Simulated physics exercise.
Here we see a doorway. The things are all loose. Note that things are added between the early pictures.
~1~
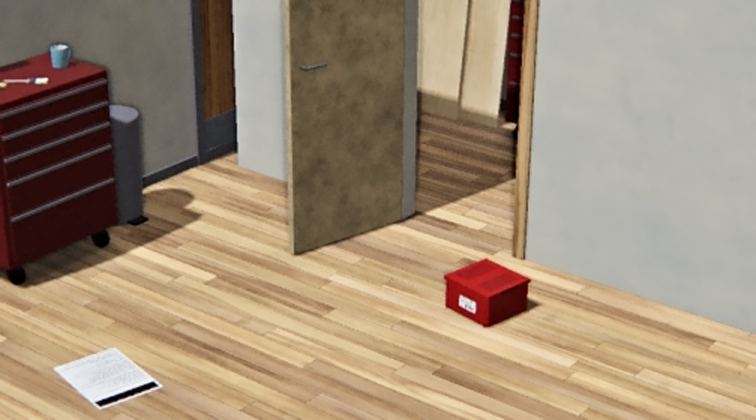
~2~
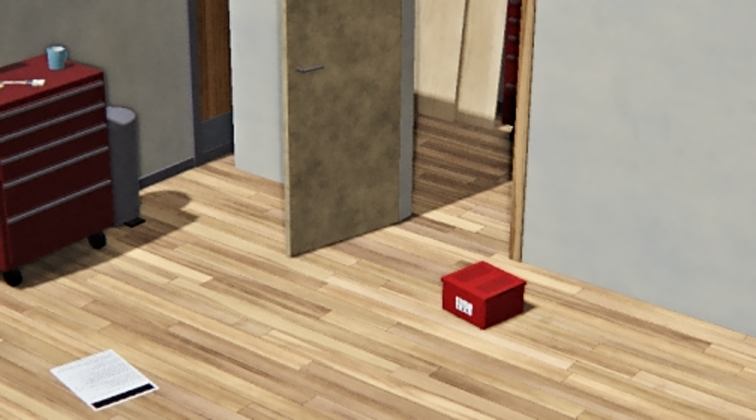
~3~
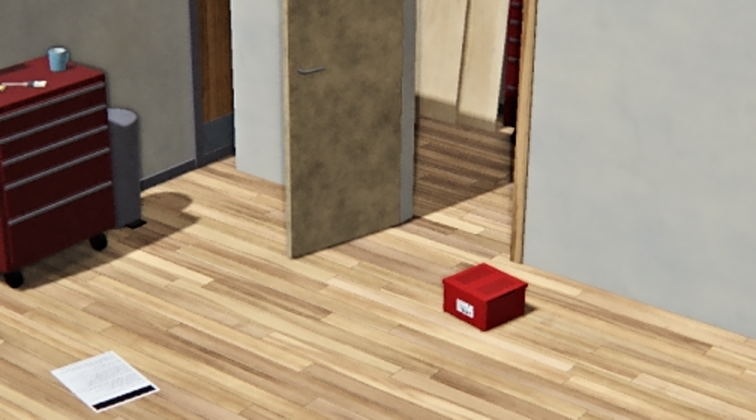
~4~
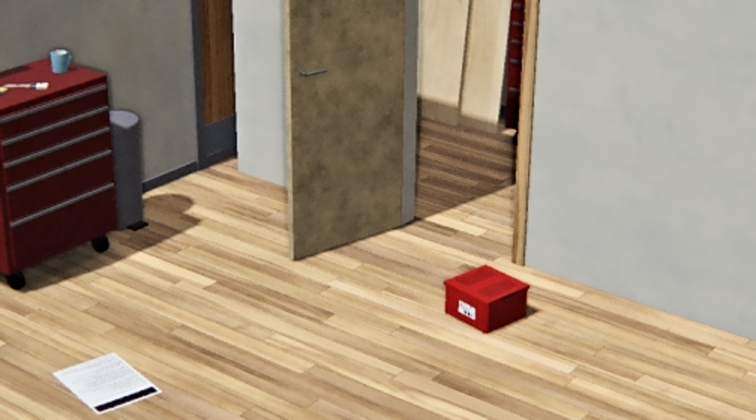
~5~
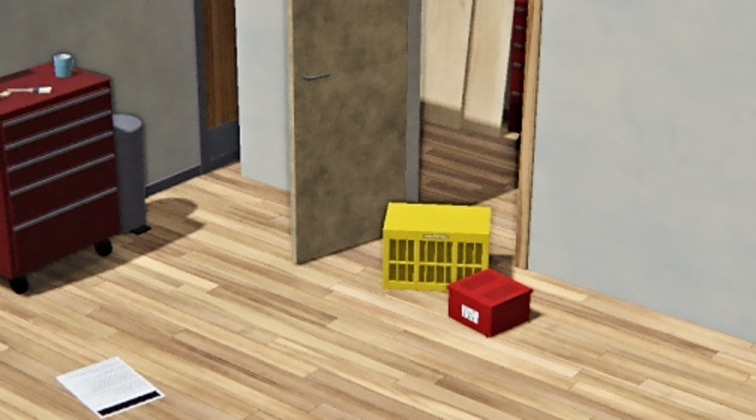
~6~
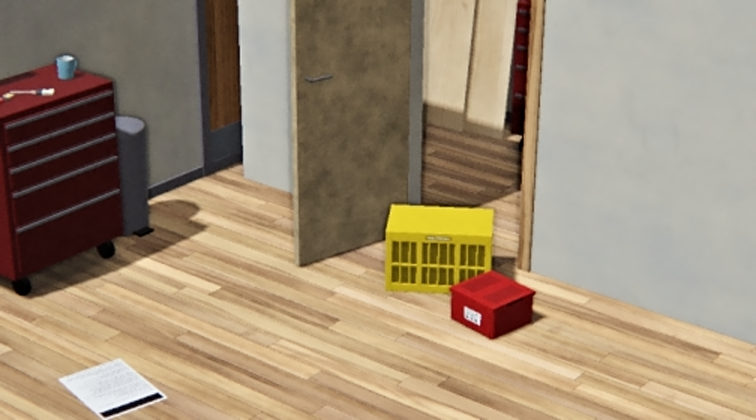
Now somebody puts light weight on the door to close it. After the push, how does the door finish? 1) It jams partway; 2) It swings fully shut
Option 1: It jams partway.
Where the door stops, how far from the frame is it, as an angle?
It stays open at around 55°.
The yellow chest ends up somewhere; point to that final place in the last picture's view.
The object ends up somewhere near (454, 251).
Then, 0.50 s after the last picture, door at 93°.
Then, 0.80 s after the last picture, door at 79°.
Then, 1.10 s after the last picture, door at 64°.
Then, 1.30 s after the last picture, door at 59°; yellow chest slid a little near (450, 251).
At rest, door at 57°; both in place. Seen from the same camera at the end, yellow chest near (454, 251).
